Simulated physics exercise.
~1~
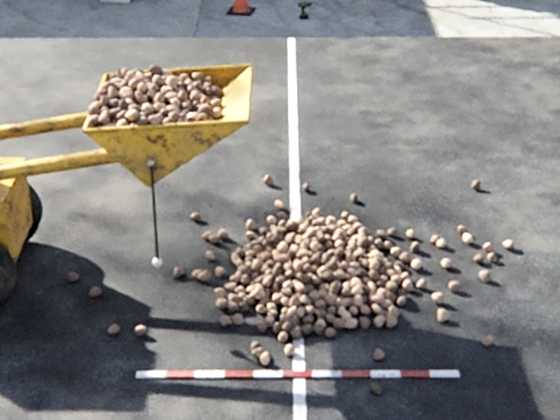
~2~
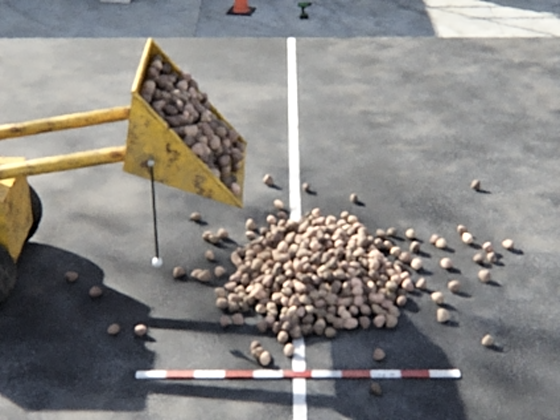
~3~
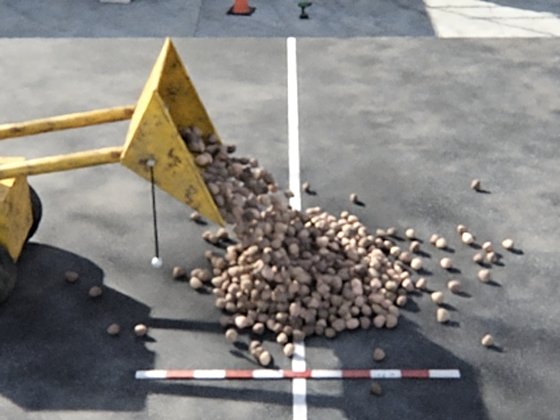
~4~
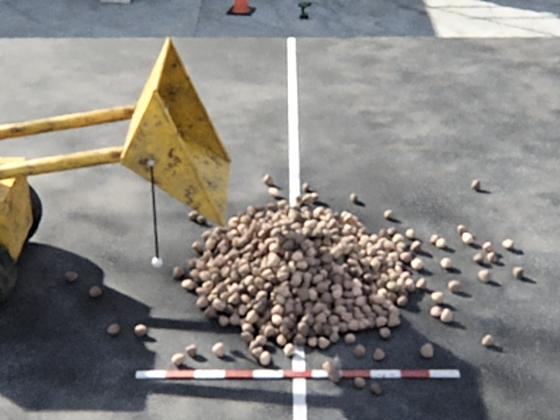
A yellow loader bucket heaped with round brown stones tipped forward and poured its load onto a loose pile already lying across a white painted line, and it ended empty and still tilted, with the pile bigger and spread on both sides.
